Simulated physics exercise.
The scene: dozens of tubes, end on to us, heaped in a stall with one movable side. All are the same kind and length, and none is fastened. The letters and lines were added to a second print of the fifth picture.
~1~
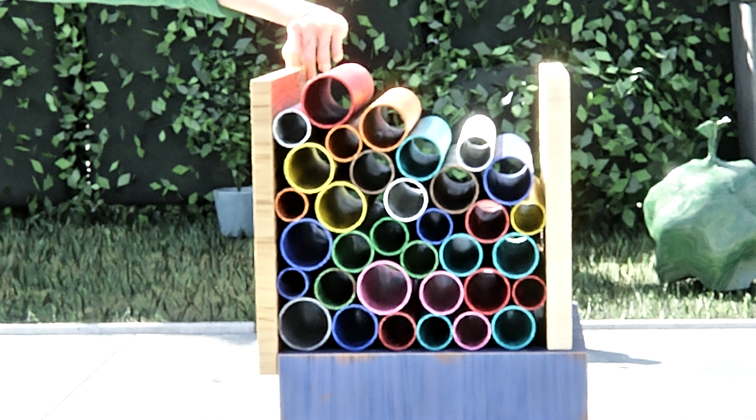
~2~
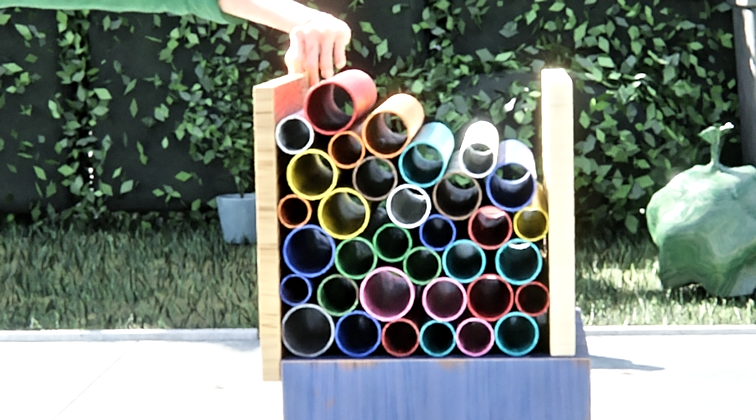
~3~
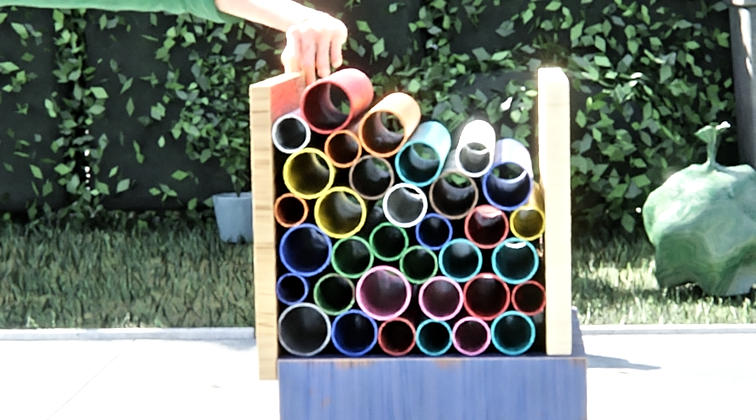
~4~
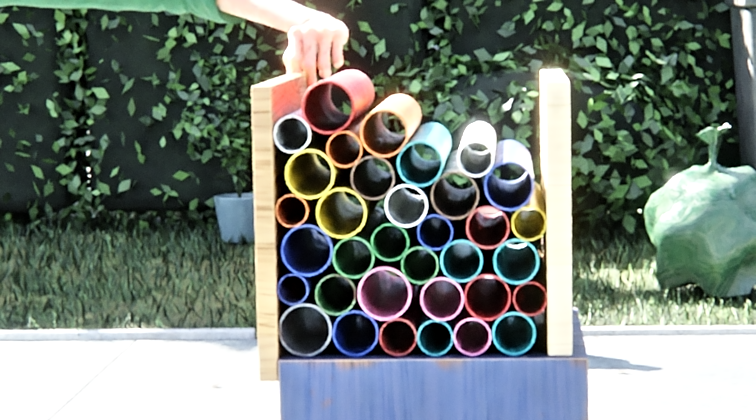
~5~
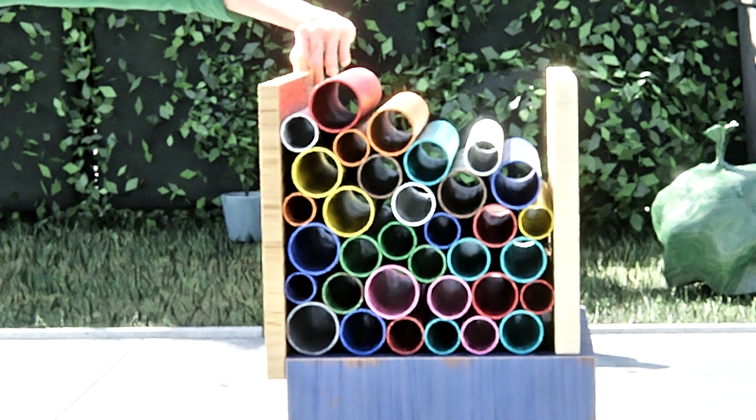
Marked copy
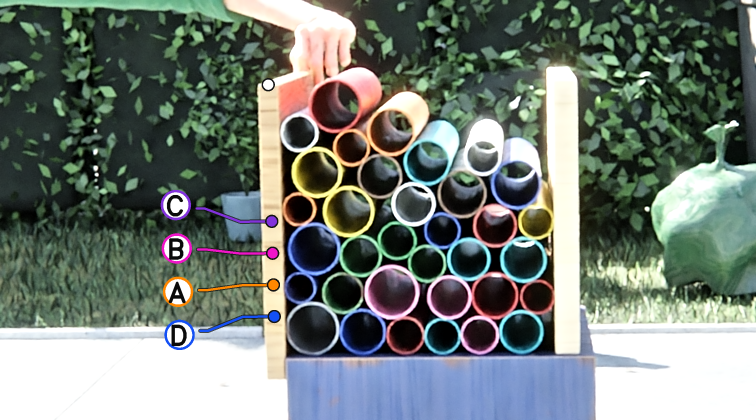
To begin with, a hand reaches in from the upper left and rests at the top of a wooden stall heaped with colourful tubes on a blue base. The hand and stall then shift very slightly right, back left, and right again, while the tubes keep their arrangement.
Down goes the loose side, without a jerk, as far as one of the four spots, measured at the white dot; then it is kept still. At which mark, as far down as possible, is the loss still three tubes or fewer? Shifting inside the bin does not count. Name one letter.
It can be let down to C.
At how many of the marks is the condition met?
One of them.
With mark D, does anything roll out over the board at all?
At D: Yes.
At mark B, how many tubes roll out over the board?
With B, five.
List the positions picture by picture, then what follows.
The first frame shows a red tube (487, 221); a blue tube (508, 180); an orange tube (344, 143).
The second frame shows an orange tube (346, 149); side board (290, 214).
The third frame shows a grey tube (305, 330); a turquoise tube (513, 333).
The fourth frame shows a green tube (420, 265); a turquoise tube (461, 261).
The fifth frame shows a red tube (495, 225); a blue tube (516, 184); an orange tube (351, 147).
On the copy, A at (274, 285); B at (273, 253); C at (272, 221); D at (274, 317); the white dot at (268, 85).
On C. First, top of the board (281, 149).
Then, top of the board (282, 220).
Finally, top of the board (282, 220), two out over the board.
By contrast, A more than three out over the board; B more than three out over the board; D more than three out over the board.
